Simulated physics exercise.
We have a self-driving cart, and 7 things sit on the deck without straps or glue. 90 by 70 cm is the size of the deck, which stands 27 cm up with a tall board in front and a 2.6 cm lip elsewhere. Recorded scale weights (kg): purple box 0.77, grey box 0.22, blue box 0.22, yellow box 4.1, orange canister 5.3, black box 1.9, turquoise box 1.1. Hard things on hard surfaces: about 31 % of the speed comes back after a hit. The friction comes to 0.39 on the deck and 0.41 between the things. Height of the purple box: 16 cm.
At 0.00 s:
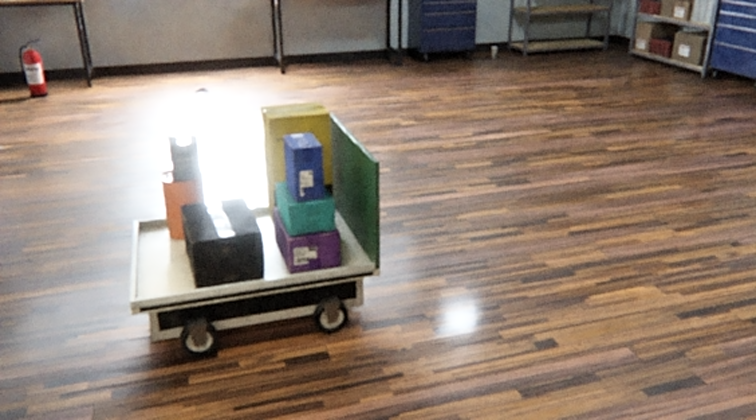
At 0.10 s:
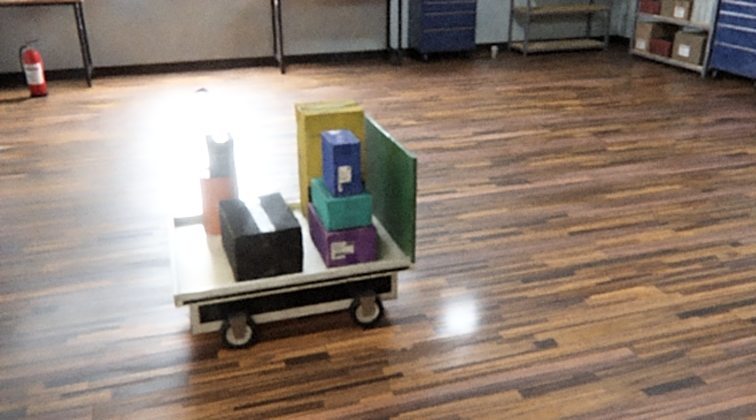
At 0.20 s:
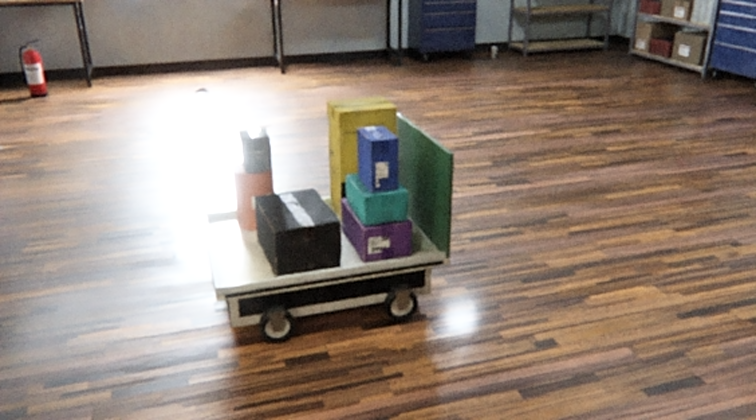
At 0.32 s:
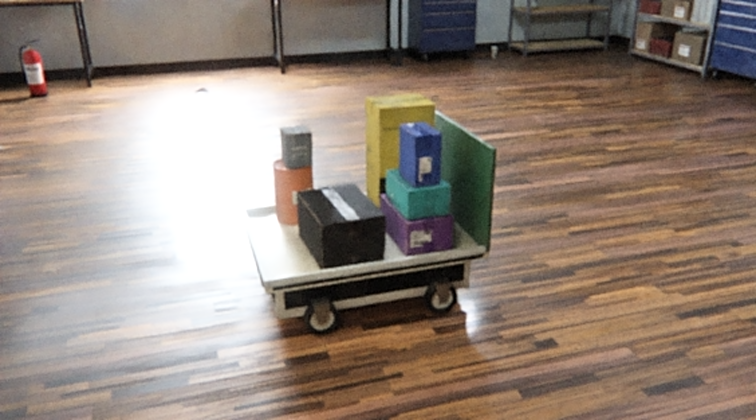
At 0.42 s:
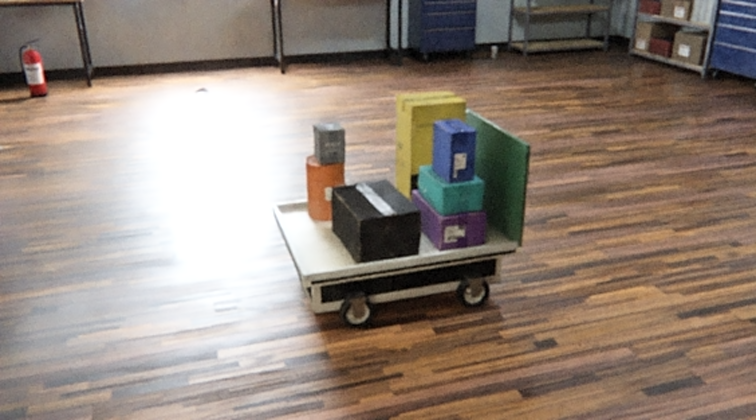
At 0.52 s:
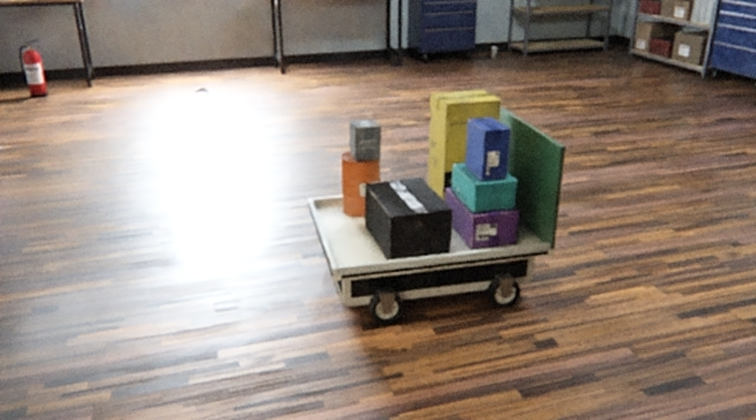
A low wheeled cart with a green board upright at its right end stands on a glossy wood-strip floor in a workshop, seen from slightly above by a still camera. It carries a black box in front, a grey box on an orange canister at left, and blue, turquoise and purple boxes stacked before a yellow one. The cart rolls steadily rightward past bright glare, turning slightly, its load staying upright.
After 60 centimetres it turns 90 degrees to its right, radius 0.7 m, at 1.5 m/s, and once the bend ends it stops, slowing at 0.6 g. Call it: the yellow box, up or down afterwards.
Down.
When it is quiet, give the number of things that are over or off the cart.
Total: 3.
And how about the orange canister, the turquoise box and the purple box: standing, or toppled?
Here's how it ends: The orange canister never goes down, the turquoise box never goes down, and the purple box never goes down.
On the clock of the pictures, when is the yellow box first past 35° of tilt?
Somewhere about 0.8 s.
After 0.92 s, cart has run 138 cm, turned 52°; yellow box now off the cart; blue box leaning 13°; turquoise box leaning 8°.
After 1.42 s, cart has run 211 cm, turned 90°; grey box and blue box now off the cart; turquoise box slid 30 cm; purple box slid 17 cm.
At rest (2.1 s), off the cart and tipped over, grey box and yellow box; off the cart but upright, blue box; not toppled but over 10 cm from the start, purple box, orange canister, black box and turquoise box.
